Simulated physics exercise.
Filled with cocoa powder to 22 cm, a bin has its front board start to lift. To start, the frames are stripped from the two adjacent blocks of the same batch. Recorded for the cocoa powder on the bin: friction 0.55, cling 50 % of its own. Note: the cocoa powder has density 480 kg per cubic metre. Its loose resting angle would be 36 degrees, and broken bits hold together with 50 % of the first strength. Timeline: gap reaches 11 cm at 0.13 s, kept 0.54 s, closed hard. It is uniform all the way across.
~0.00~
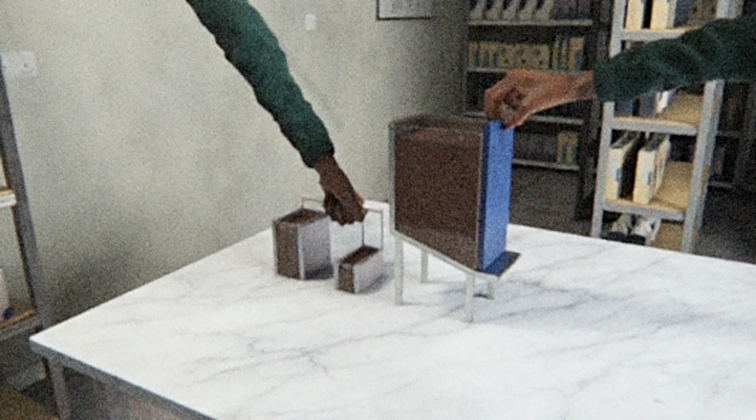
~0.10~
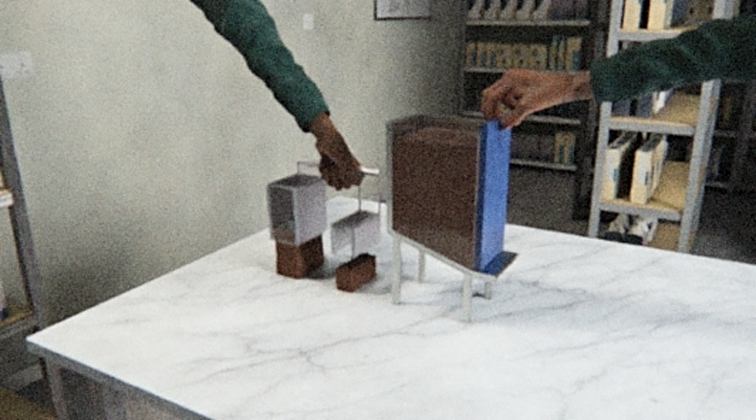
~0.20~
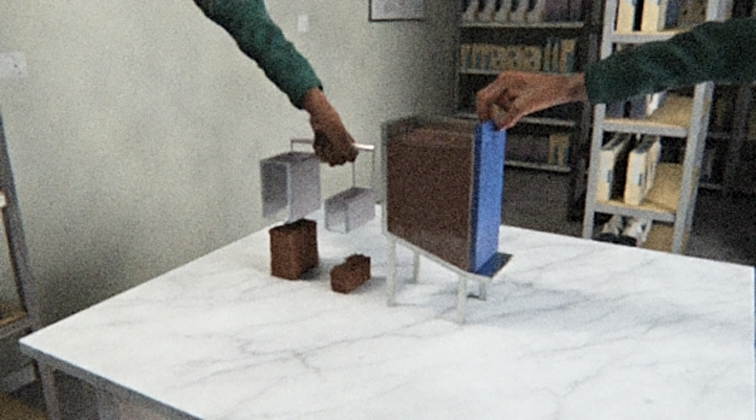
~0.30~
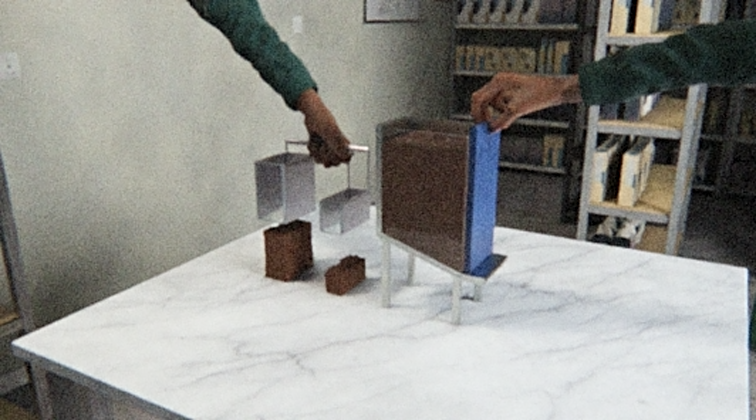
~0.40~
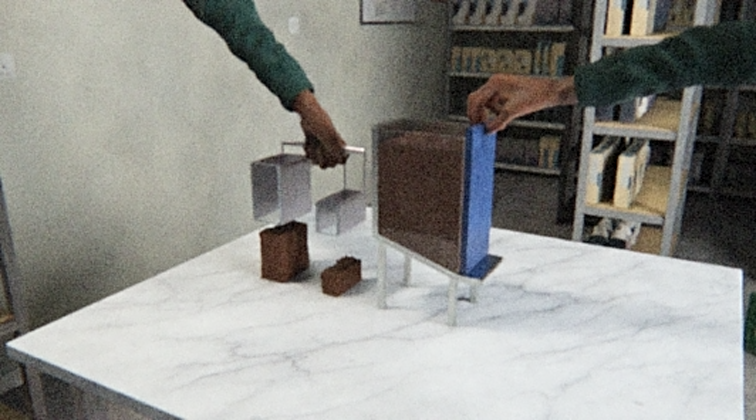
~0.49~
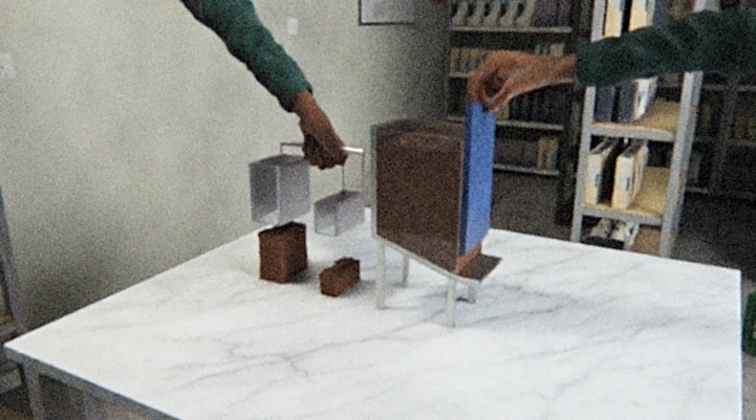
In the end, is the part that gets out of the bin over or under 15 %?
The outcome lies beneath 15 %.
After 0.66 s, the hatch is 11 cm open and 0 % is out.
After 0.86 s, the hatch is 11 cm open and 0 % is out.
After 1.06 s, the hatch is 11 cm open and 0 % is out.
After 1.26 s, the hatch is 2.6 cm open and 0 % is out.
After 1.48 s, at the end, the hatch is shut and 1 % is out.
